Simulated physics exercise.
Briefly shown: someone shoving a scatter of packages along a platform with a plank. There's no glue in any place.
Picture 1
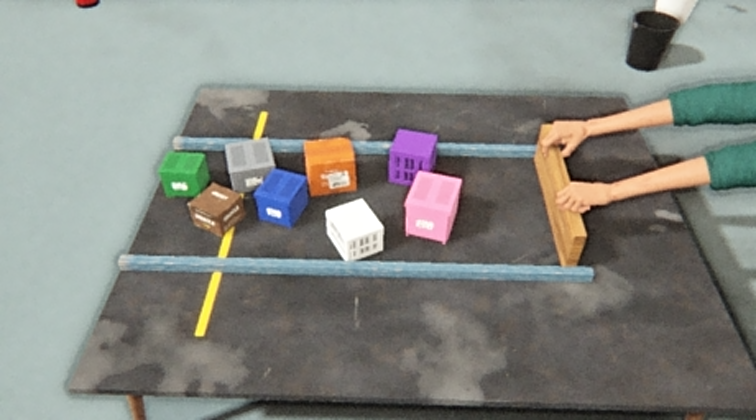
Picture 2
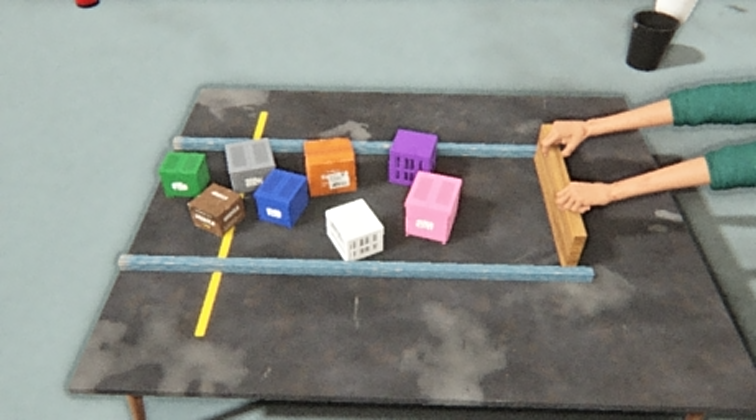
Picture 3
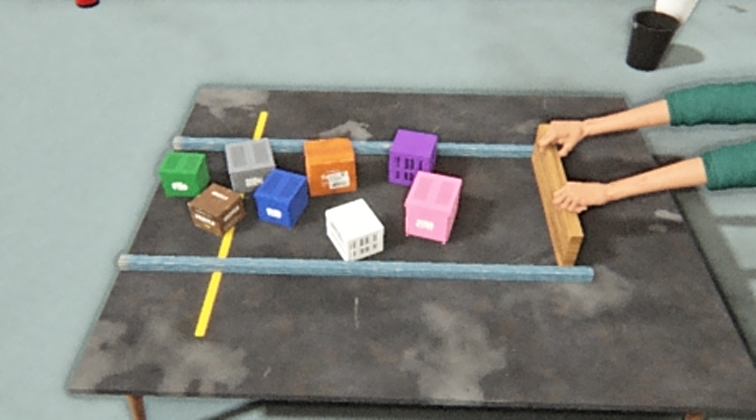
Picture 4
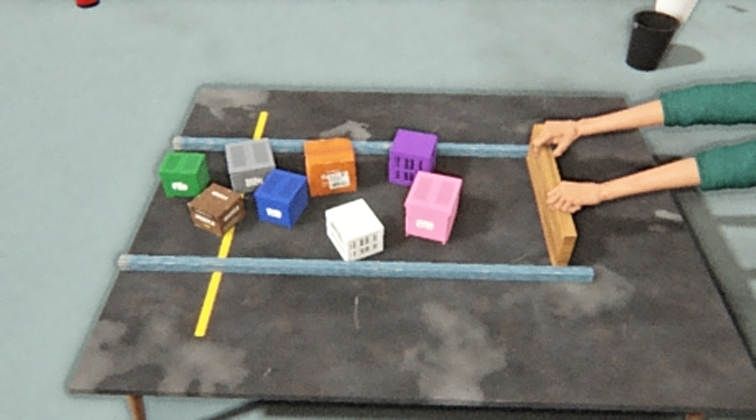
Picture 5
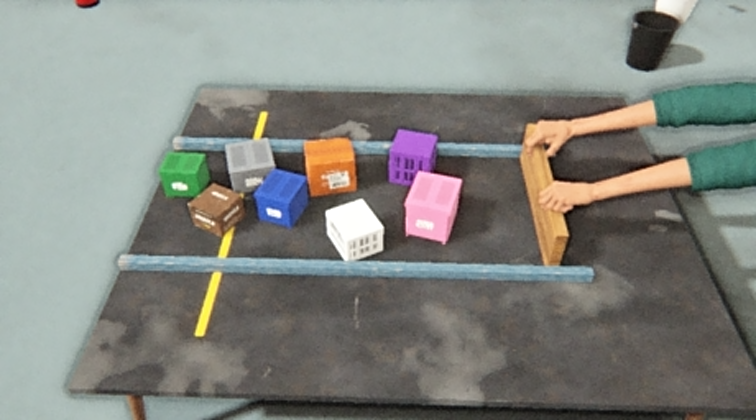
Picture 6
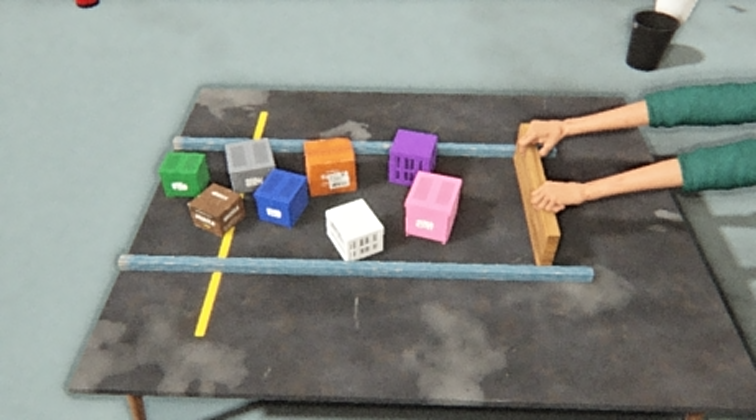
On a dark tabletop between two blue rails, eight coloured packages sit scattered, the green, grey and brown ones near a yellow strip at left, while two green-sleeved arms hold a wooden plank at right. The hands slide the plank slightly left toward the pink box, and the packages stay still, untouched.
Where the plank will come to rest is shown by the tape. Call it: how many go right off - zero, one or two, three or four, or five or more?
Three or four go off.
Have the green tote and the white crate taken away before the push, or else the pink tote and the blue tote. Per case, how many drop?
The count is 2 in one try and 2 in the other, in that order.
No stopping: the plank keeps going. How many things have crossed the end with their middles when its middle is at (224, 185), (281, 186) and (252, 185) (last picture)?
The numbers are 3, 1 and 2.
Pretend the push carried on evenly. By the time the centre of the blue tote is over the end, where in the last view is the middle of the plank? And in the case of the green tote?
About (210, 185), and about (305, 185) for the other.
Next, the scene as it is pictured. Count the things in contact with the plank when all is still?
Count recorded: 2.
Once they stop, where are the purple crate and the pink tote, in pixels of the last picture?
Positions - first (225, 157), then (208, 204).
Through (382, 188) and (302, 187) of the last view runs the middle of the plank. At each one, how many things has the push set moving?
That gives 4 for the first and 8 for the second.
Soon after, none off yet; green tote at rest near (185, 176); brown box at rest near (218, 210); grey tote at rest near (251, 166).
In the end, the number that fall off is three or four; gone, grey tote, brown box and green tote.
